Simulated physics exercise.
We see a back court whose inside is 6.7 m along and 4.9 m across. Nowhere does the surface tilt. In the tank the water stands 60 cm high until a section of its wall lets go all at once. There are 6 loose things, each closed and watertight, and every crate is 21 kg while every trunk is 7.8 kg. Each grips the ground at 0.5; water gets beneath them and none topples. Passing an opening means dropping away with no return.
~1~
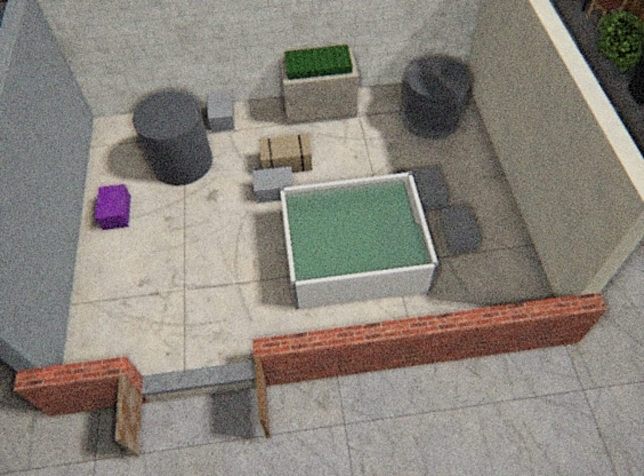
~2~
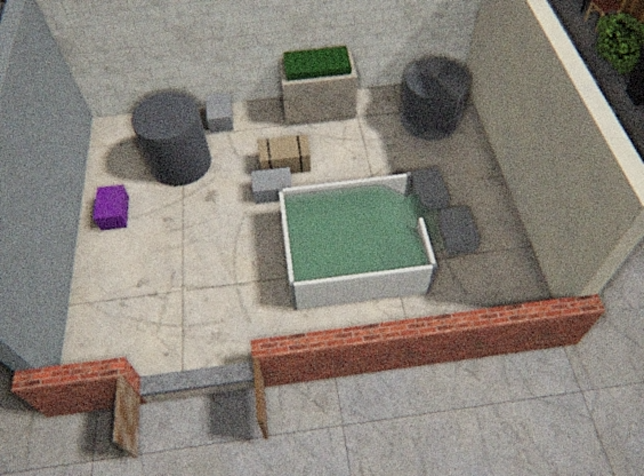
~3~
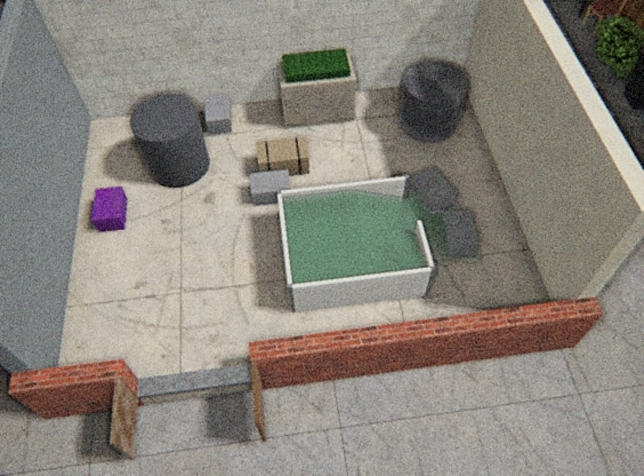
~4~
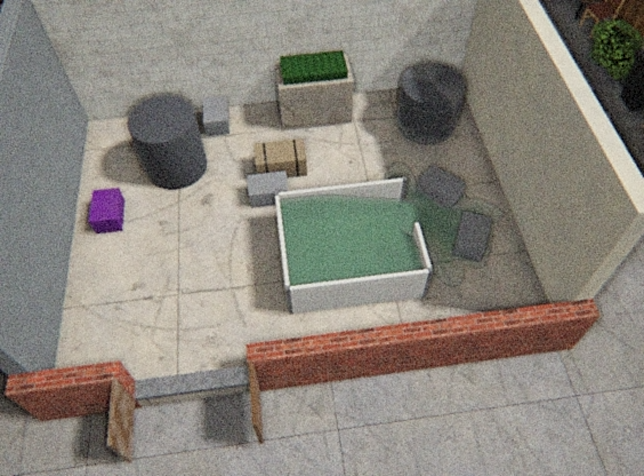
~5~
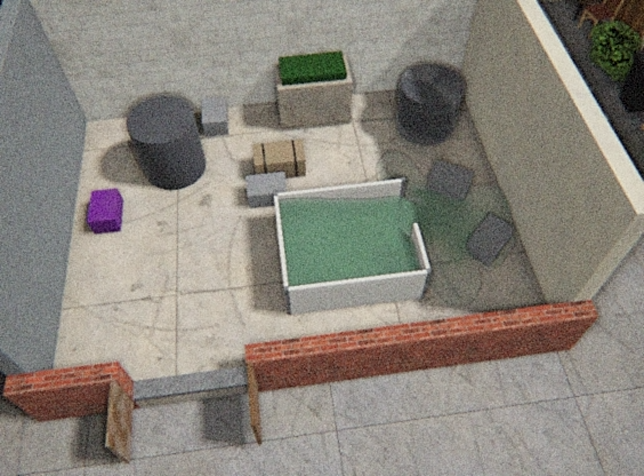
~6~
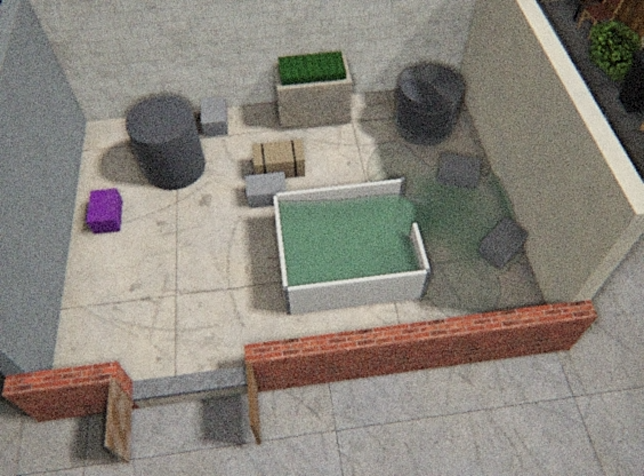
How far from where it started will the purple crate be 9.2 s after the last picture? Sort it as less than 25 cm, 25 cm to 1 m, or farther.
The purple crate ends up less than 25 cm from its start.
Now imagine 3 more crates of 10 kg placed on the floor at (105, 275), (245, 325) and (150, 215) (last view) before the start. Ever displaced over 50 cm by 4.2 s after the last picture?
In order: Below it, above it, below it.
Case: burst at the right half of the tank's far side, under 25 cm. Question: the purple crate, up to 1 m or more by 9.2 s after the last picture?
After that, the purple crate hardly moves.
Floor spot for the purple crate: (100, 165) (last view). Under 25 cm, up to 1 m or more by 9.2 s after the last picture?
Well, it rests almost unmoved.
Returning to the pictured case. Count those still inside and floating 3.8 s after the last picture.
Then: 1.
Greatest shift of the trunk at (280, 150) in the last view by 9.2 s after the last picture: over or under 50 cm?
The answer is that it exceeded the limit.
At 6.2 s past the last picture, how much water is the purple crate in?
1 cm or so.
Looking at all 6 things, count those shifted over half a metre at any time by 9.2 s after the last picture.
I get 3.
Then, 1.2 s after the last picture the purple crate is near (102, 205), 0.0 m from its start, aground; 0 of 6 are out; 2 afloat.
Then, 3.8 s after the last picture the purple crate is near (102, 205), 0.0 m from its start, aground; 0 of 6 are out; 1 afloat.
Then, 6.2 s after the last picture the purple crate is near (102, 205), 0.0 m from its start, aground; 0 of 6 are out; 1 afloat.
Then, 9.2 s after the last picture the purple crate is near (102, 205), 0.0 m from its start, aground; 0 of 6 are out; 1 afloat.
